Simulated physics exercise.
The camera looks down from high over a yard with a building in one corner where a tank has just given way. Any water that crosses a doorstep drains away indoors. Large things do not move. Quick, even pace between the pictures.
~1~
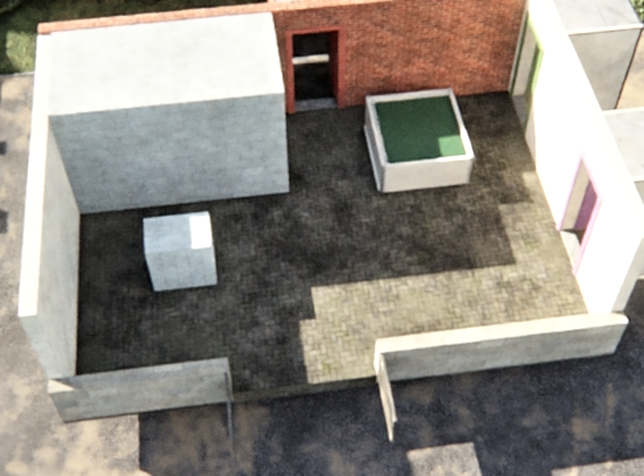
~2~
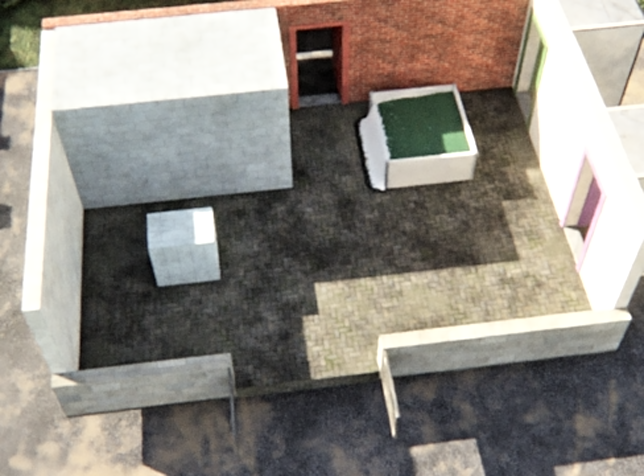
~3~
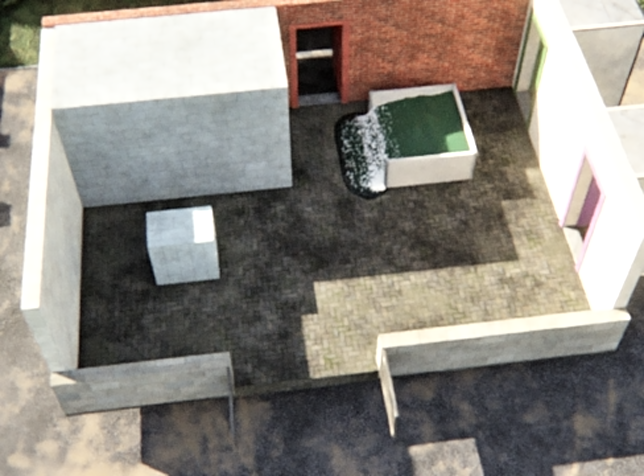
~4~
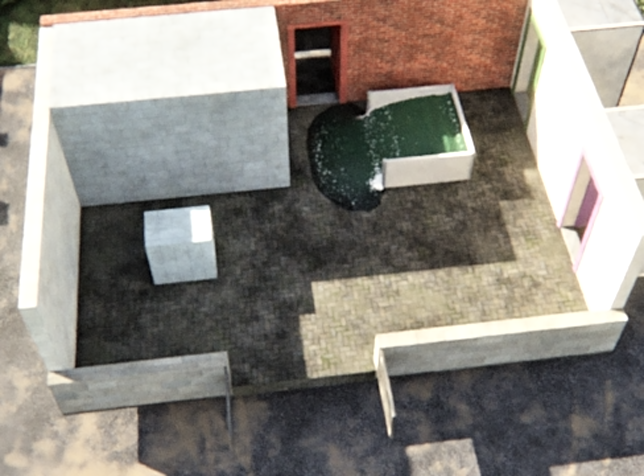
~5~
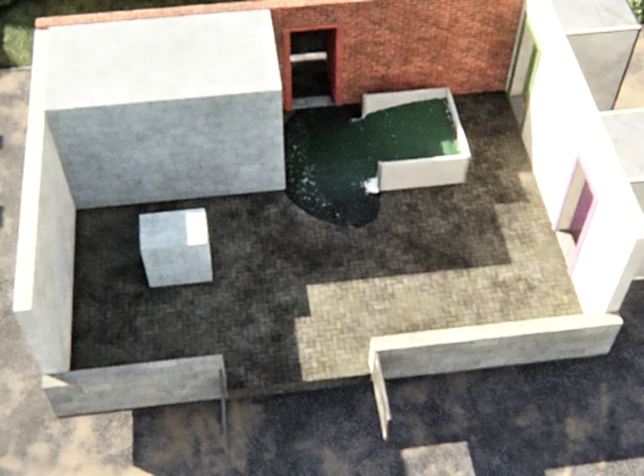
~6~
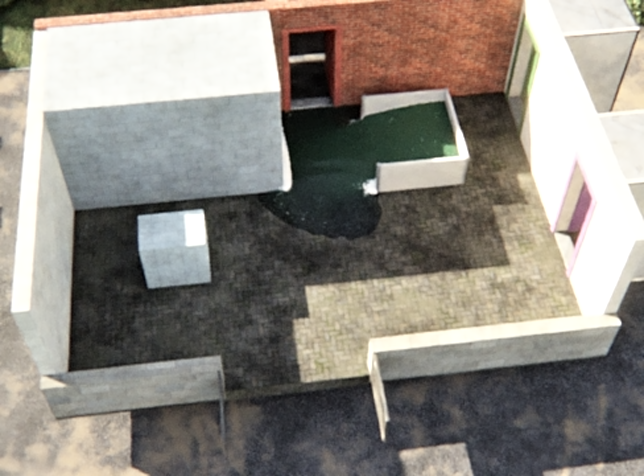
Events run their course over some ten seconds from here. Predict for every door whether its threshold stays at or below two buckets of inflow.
Outcome: The red door counts as over. The green door counts as not over. The purple door counts as not over.
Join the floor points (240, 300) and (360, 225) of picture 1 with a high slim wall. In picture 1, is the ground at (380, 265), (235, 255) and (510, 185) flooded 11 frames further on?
Untouched; submerged; untouched.
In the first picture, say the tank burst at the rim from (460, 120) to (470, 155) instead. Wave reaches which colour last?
I say the one in red.
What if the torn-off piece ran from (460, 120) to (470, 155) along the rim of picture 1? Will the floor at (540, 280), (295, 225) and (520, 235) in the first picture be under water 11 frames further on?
Soaked, untouched, soaked.
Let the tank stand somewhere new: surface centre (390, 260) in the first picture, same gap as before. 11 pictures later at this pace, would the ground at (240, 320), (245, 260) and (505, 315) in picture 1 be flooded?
I'd say swamped for the first, swamped for the second and still dry for the third.
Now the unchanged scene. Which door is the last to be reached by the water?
It has to be the purple one.
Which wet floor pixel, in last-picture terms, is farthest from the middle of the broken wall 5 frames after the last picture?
I'd say around (172, 229).
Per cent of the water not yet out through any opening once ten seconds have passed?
66 percent or thereabouts.
A moment on, water covers 20 % of the floor; the red door under two buckets in, the green door not reached, the purple door not reached.
Next, water covers 30 % of the floor; the red door far over two buckets in, the green door not reached, the purple door not reached.
Then, water covers 50 % of the floor; the red door far over two buckets in, the green door not reached, the purple door not reached.
Later, water covers 70 % of the floor; the red door far over two buckets in, the green door wet at the sill, nothing in, the purple door not reached.
In the end, water covers 90 % of the floor; the red door far over two buckets in, the green door wet at the sill, nothing in, the purple door wet at the sill, nothing in.
